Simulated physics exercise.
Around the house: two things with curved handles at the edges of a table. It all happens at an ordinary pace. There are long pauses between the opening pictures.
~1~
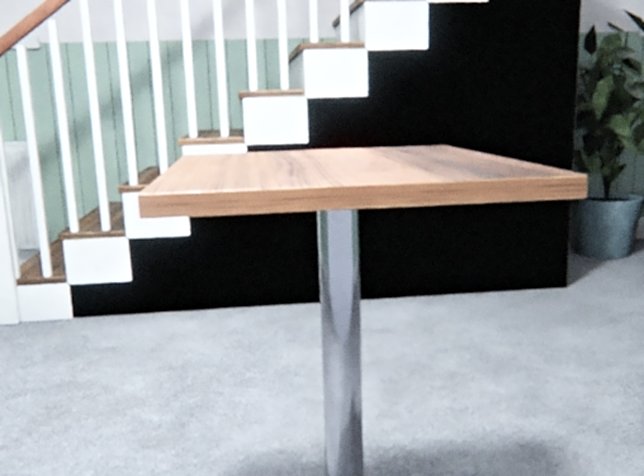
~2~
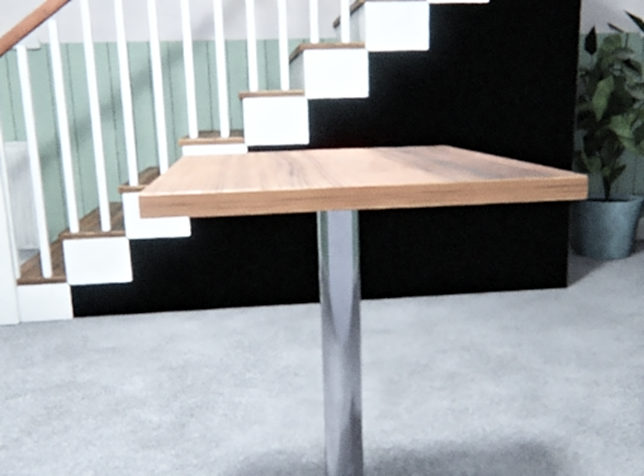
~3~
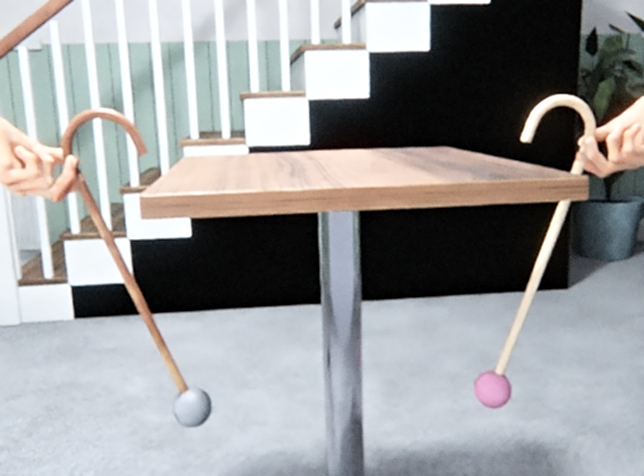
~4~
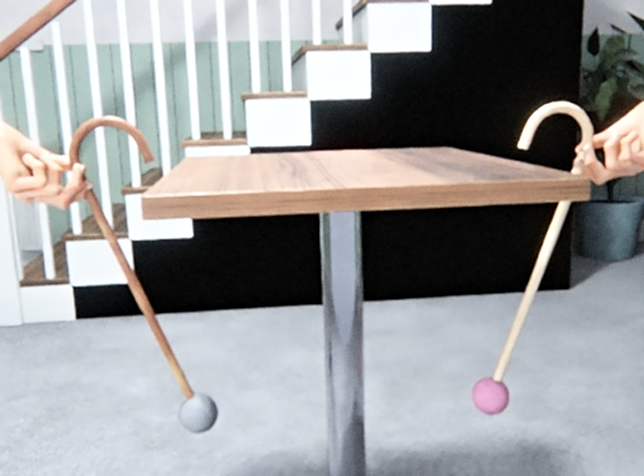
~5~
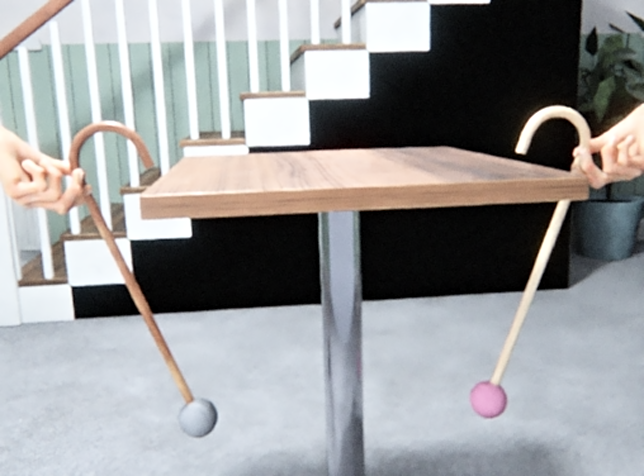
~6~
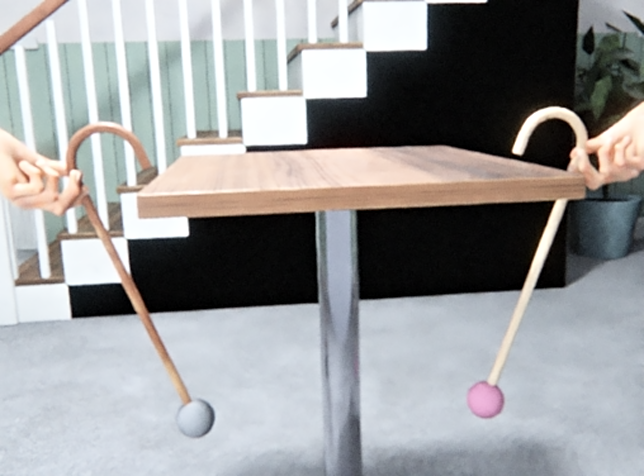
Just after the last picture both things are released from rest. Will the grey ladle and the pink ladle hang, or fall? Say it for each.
The grey ladle falls to the floor and the pink ladle falls to the floor.
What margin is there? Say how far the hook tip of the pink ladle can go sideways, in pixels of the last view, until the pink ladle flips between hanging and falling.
About 20 pixels left.
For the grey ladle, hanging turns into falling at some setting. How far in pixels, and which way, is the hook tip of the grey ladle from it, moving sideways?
About 16 pixels right.
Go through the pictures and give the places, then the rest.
The first picture shows table (337, 171).
The second picture shows table (338, 172).
The third picture shows still on the way; grey ladle (154, 272); table (339, 173).
The fourth picture shows still on the way; pink ladle (519, 262); table (340, 173).
The fifth picture shows still on the way; grey ladle (160, 284); table (339, 173).
The sixth picture shows in place, still held; grey ladle (158, 285); pink ladle (514, 267); table (336, 172).
Then, 0.32 s later than the last frame, grey ladle fallen near (160, 437); pink ladle fallen near (518, 408).
Then, 0.52 s later than the last frame, grey ladle dropping; pink ladle dropping near (579, 431).
When it is over, the grey ladle slips off; the pink ladle slips off.
